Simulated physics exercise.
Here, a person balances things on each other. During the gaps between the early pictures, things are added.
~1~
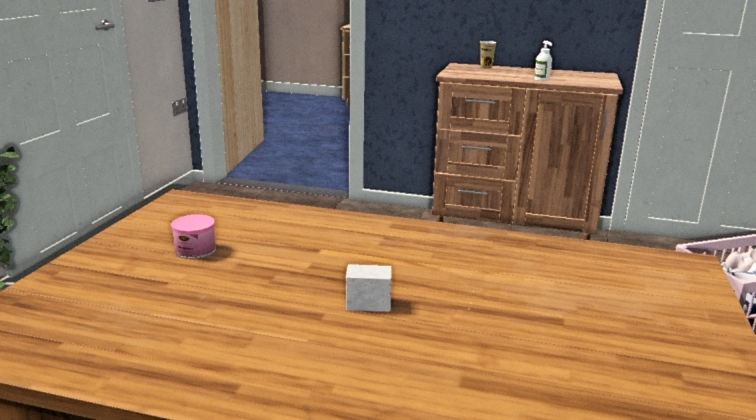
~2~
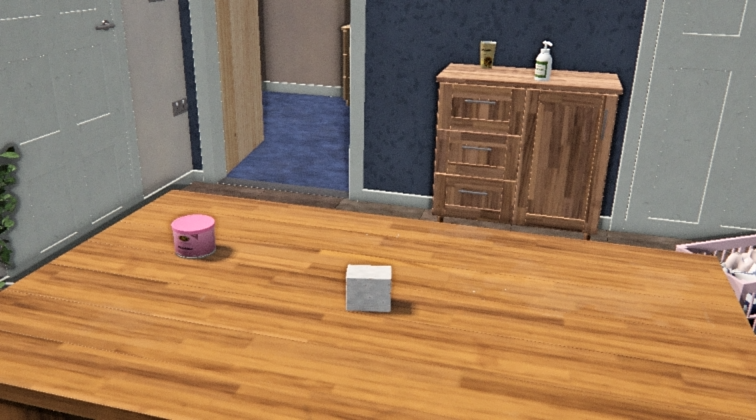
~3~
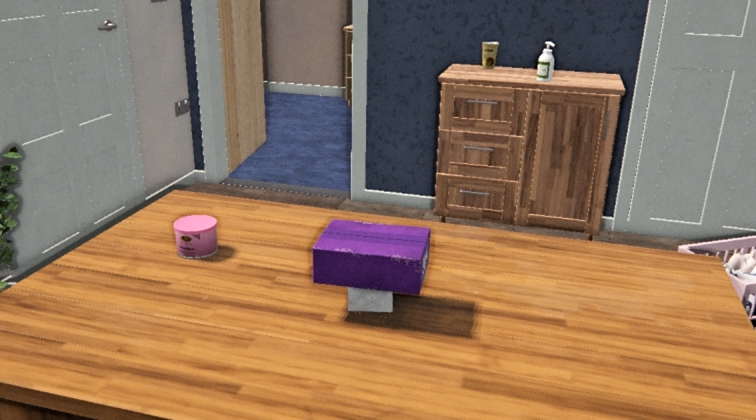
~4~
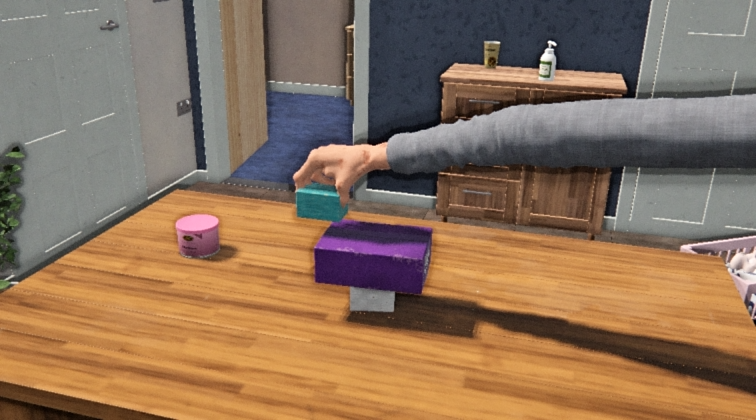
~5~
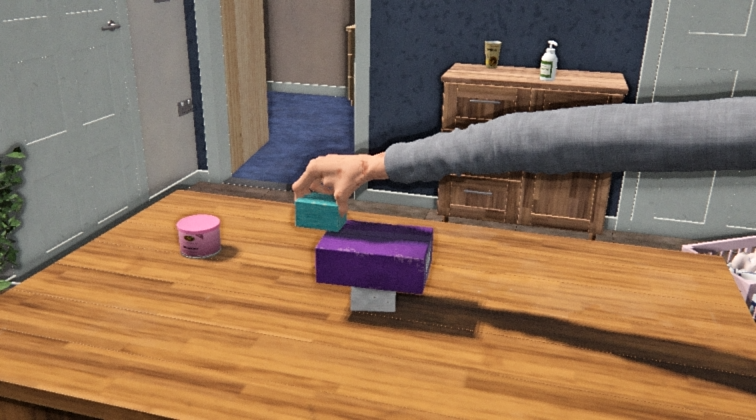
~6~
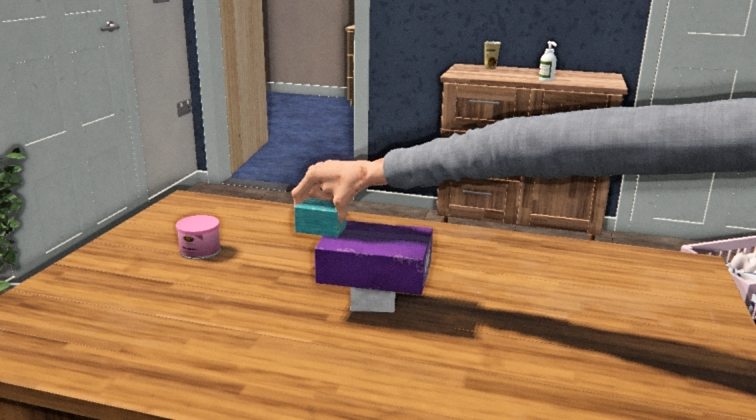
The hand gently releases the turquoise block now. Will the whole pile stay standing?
No, something drops.
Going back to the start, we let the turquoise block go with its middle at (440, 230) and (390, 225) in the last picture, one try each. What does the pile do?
First case - pile falls; second case - pile steady.
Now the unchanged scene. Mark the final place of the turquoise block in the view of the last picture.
Around (273, 278).
Then, 0.30 s past the last view, turquoise block now fallen.
Then, 0.40 s past the last view, things are still on the move.
Then, 0.60 s past the last view, as before.
Finally, fallen, turquoise block; the other 3 still in place. Final places as the last picture's camera would see them, turquoise block near (273, 278). The pile gives way.
